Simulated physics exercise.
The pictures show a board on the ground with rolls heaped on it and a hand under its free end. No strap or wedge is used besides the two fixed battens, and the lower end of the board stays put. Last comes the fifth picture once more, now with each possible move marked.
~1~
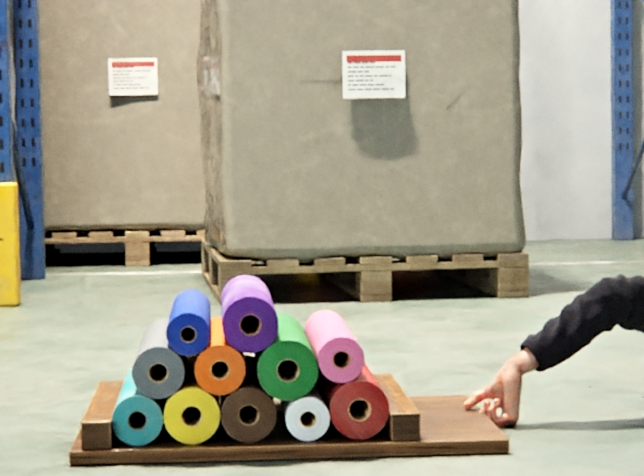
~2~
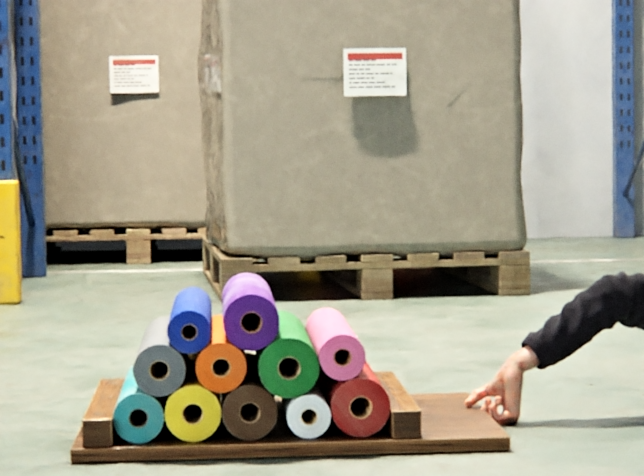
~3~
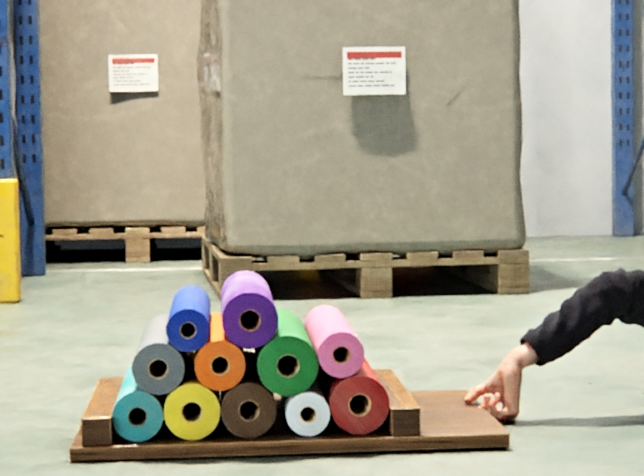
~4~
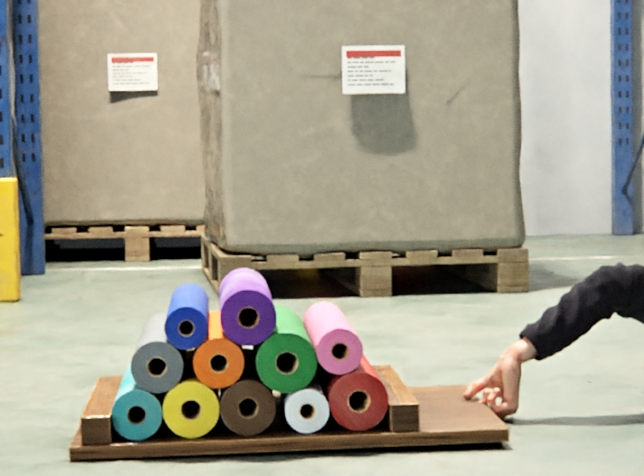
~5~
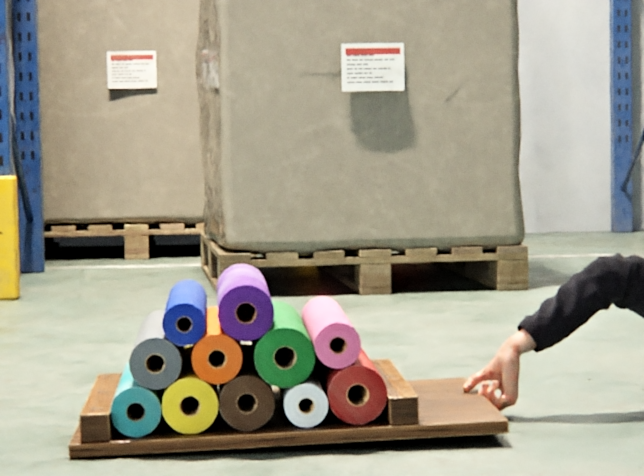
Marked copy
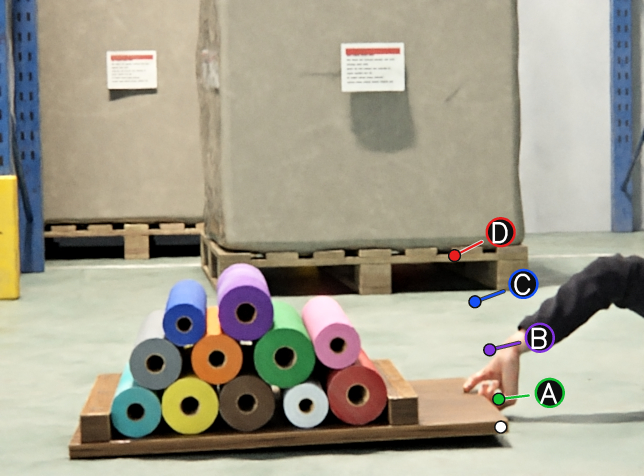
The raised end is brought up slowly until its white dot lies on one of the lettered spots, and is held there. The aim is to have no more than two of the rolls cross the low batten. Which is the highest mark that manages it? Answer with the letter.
Up to C.
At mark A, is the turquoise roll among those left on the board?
Yes, with A.
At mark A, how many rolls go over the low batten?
It comes to none.
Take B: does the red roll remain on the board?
The red roll: Yes.
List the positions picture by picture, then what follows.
Green roll (288, 371); orange roll (220, 370); purple roll (251, 325), in the first frame.
Purple roll (251, 322); blue roll (189, 332), in the second frame.
Board (285, 409); red roll (360, 405); pink roll (341, 355); brown roll (249, 411), in the third frame.
Board (285, 407); turquoise roll (137, 415); yellow roll (191, 410), in the fourth frame.
Board (284, 402); turquoise roll (136, 411); yellow roll (190, 406), in the fifth frame.
On the copy, A at (498, 399); B at (490, 350); C at (475, 302); D at (454, 256); the white dot at (501, 427).
On C. First, board at 14°.
Then, board at 19°.
Finally, board at 19°, none over the low batten.
By contrast, A none over the low batten; B none over the low batten; D six over the low batten.
